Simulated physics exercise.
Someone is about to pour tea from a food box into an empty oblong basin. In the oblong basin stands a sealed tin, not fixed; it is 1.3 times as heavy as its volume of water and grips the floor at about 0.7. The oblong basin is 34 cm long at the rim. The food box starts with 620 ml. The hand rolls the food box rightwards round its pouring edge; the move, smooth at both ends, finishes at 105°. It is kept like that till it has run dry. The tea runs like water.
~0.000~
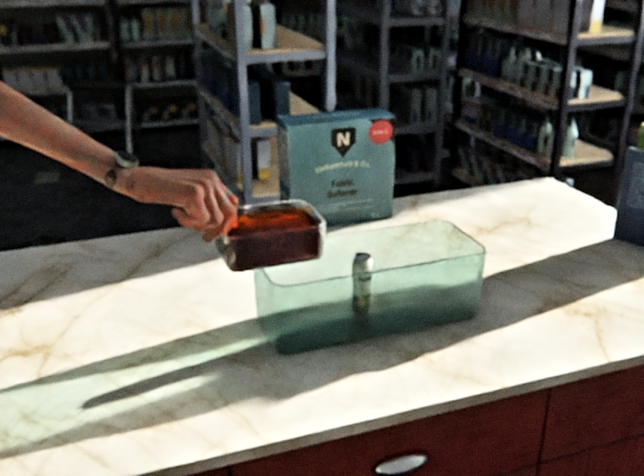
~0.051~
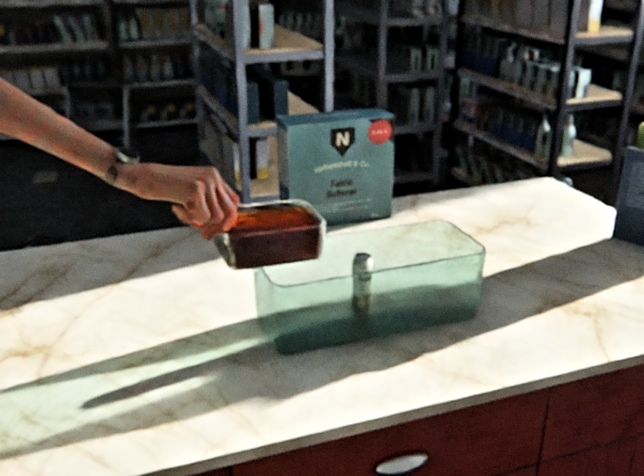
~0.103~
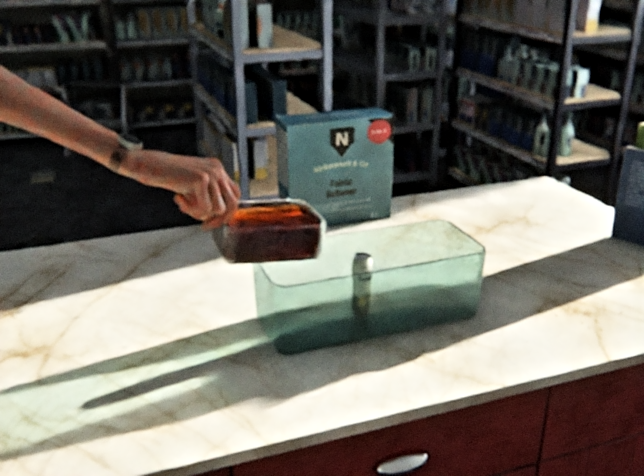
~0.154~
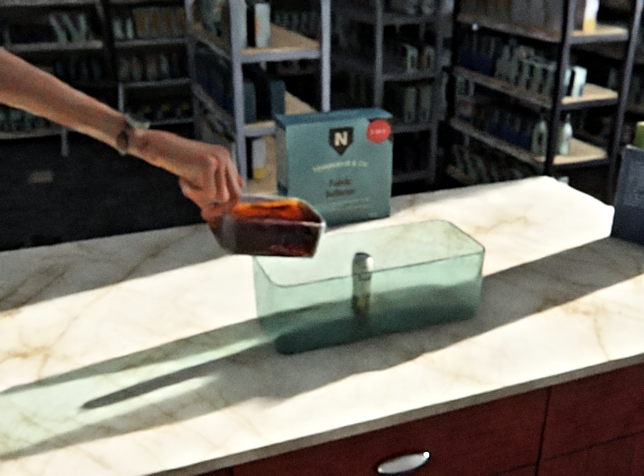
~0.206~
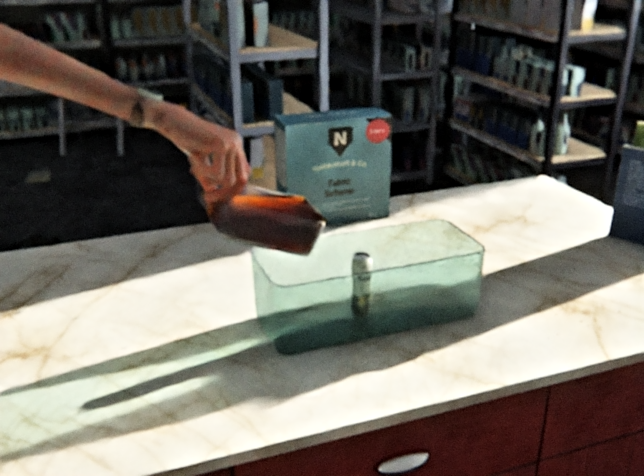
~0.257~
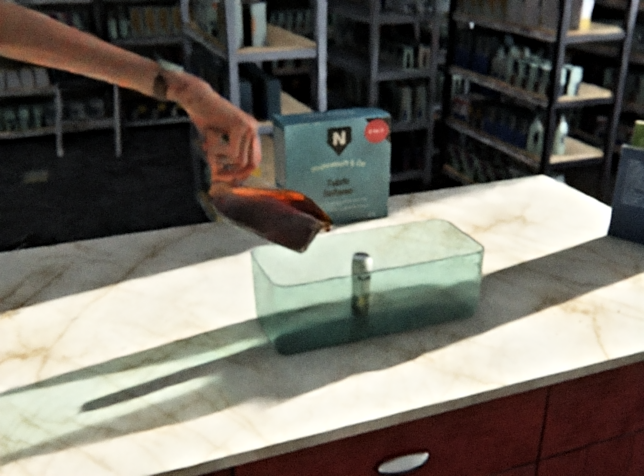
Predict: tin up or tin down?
It keeps standing.
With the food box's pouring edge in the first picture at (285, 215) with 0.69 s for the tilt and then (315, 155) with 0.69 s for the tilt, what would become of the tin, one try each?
First it goes over; then it stays up.
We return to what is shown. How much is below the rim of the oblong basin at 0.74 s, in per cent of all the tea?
About 92 per cent.
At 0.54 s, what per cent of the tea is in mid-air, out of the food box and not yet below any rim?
Some 52 per cent.
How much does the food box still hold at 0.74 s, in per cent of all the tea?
Some 0 per cent.
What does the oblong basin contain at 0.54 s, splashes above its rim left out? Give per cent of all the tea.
Near 34 in a hundred.
After 0.54 s the tilt is 93° and 13 per cent is still to pour; the tin stands where it began.
After 0.74 s the tilt is 105° and 0 per cent is still to pour; the tin stands where it began.
After 0.96 s the tilt is 105° and 0 per cent is still to pour; the tin stands where it began.
After 1.19 s the tilt is 105° and 0 per cent is still to pour; the tin stands where it began.
In the end the tin stands where it began.
